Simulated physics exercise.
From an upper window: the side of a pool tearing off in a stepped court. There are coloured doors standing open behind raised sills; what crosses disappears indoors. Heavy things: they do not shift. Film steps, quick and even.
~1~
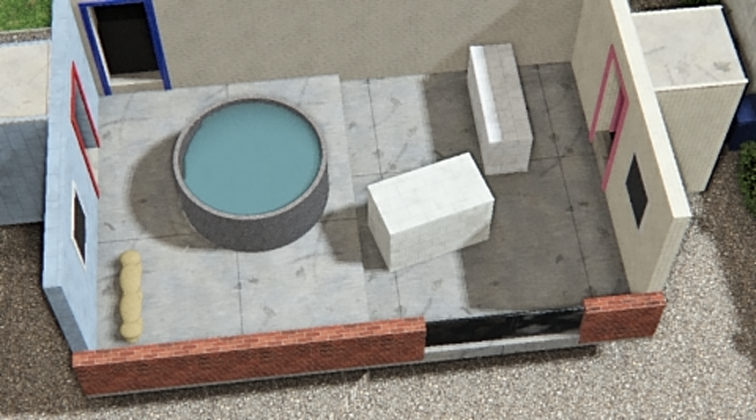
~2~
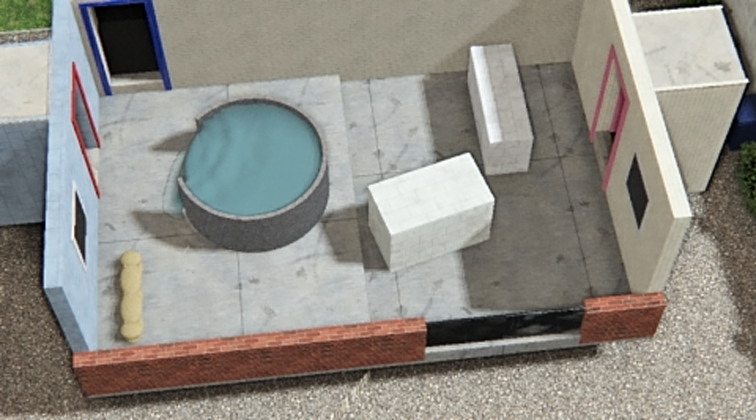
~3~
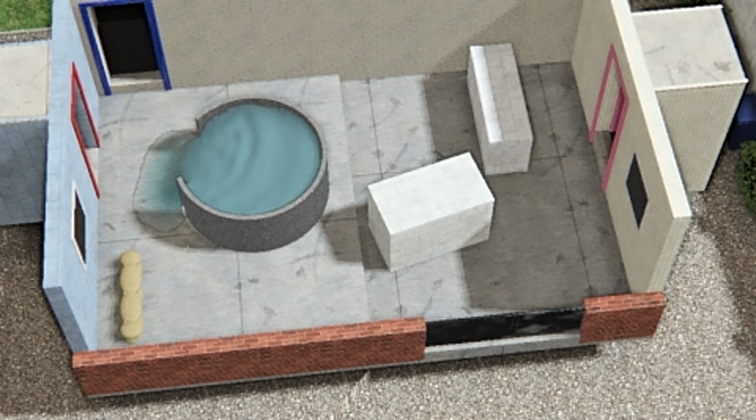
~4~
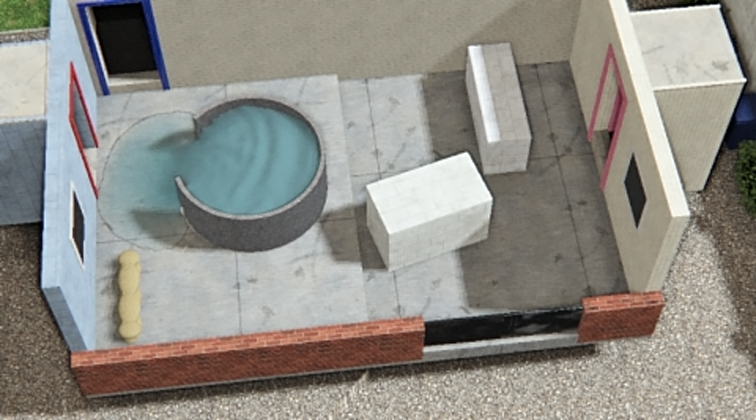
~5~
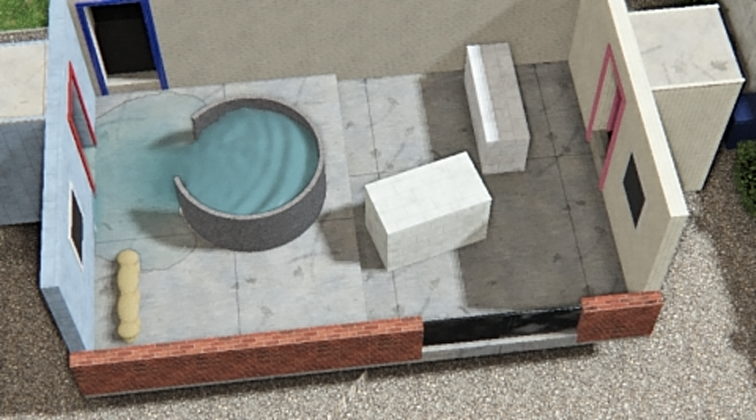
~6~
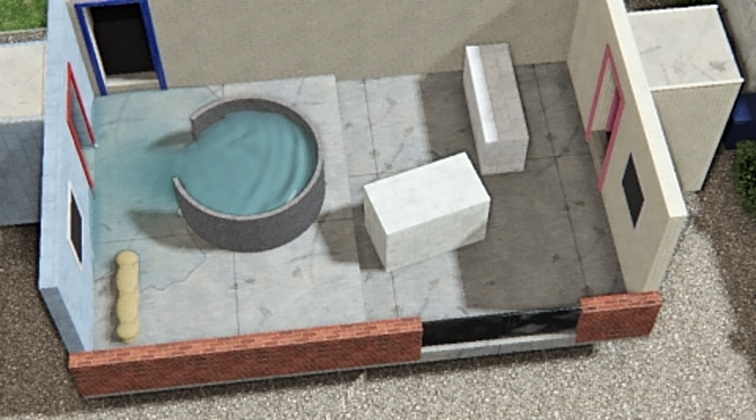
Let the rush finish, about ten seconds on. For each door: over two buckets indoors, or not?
In the end the blue door goes over the limit, the red door goes over the limit, the pink door keeps to the limit.
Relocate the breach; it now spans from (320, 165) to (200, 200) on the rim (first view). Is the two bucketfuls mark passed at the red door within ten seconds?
Result: Red door goes past the limit.
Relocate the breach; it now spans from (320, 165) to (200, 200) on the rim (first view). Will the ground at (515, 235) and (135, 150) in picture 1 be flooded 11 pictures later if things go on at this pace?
Respectively: Drenched and parched.
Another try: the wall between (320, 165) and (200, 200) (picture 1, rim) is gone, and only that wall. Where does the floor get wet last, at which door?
The blue one, I'd guess.
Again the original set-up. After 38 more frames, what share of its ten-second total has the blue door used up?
Around 100 in a hundred.
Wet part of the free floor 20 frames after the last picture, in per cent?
55 %, roughly.
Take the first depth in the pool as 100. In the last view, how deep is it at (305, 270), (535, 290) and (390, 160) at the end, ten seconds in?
In order: Roughly 2, 6 and 6 in a hundred.
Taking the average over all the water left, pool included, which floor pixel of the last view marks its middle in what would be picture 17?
Around pixel (202, 190).
A moment on, water covers 20 % of the floor; the blue door under two buckets in, the red door far over two buckets in, the pink door not reached.
Next, water covers 25 % of the floor; the blue door over two buckets in, the red door far over two buckets in, the pink door not reached.
Then, water covers 55 % of the floor; the blue door far over two buckets in, the red door far over two buckets in, the pink door not reached.
Later, water covers 85 % of the floor; the blue door far over two buckets in, the red door far over two buckets in, the pink door not reached.
In the end, water covers 95 % of the floor; the blue door far over two buckets in, the red door far over two buckets in, the pink door wet at the sill, nothing in.
